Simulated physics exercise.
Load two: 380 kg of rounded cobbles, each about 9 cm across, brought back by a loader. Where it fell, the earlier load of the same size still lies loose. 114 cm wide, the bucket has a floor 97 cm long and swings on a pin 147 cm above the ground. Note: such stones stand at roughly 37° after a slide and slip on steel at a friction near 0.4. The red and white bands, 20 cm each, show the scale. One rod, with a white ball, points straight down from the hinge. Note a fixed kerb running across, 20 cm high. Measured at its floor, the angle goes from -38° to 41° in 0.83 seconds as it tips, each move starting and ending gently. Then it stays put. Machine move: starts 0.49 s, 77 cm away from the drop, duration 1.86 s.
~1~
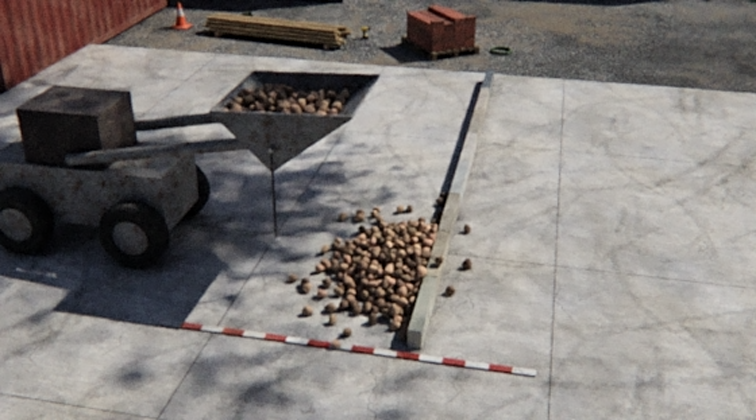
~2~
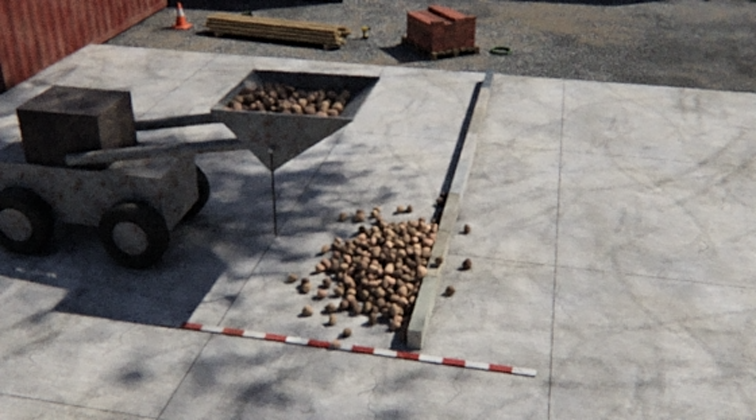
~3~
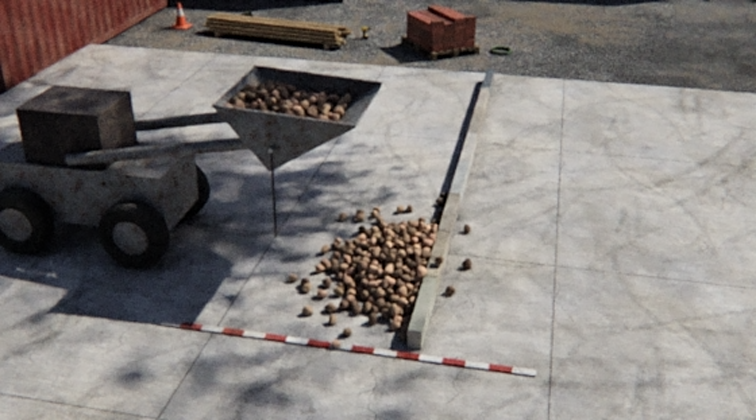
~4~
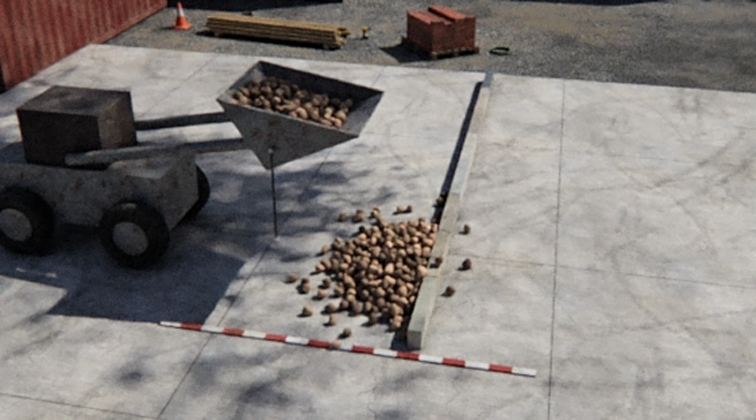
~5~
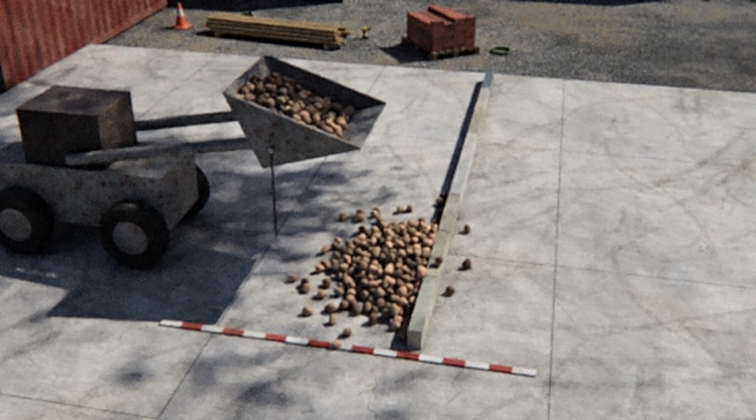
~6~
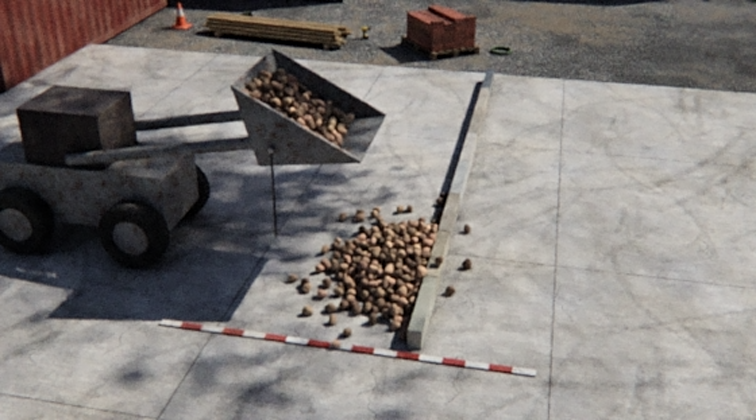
At first, a loader on the left holds a bucket of brownish stones nearly level above the concrete, beside a loose pile resting against a low kerb. The bucket then gently tilts, its right lip dropping and its back rising, while the stones stay inside and the pile lies still.
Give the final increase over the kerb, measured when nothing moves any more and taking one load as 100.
Close to 1 parts in a hundred.
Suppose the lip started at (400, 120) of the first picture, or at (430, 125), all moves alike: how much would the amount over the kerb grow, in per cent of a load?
Roughly 20 per cent, then 50 per cent.
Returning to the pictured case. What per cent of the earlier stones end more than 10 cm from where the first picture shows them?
The answer is about 10 per cent.
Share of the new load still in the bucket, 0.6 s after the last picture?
About 70 percent is still in there.
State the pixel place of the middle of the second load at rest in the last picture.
The middle lies near (357, 255) in the last picture.
Then, 0.3 s after the last picture the floor is at 28°; in per cent of one load, 100 in the bucket, 99 on this side of the kerb, 1 over the kerb; the foremost stones are at (442, 256).
Then, 0.6 s after the last picture the floor is at 41°; in per cent of one load, 72 in the bucket, 127 on this side of the kerb, 1 over the kerb; the foremost stones are at (442, 256).
Then, 2.5 s after the last picture the floor is at 41°; in per cent of one load, 0 in the bucket, 198 on this side of the kerb, 2 over the kerb; the foremost stones are at (489, 272).
Then, 5.2 s after the last picture the floor is at 41°; in per cent of one load, 0 in the bucket, 198 on this side of the kerb, 2 over the kerb; the foremost stones are at (489, 272). Net gain over the kerb, 1.
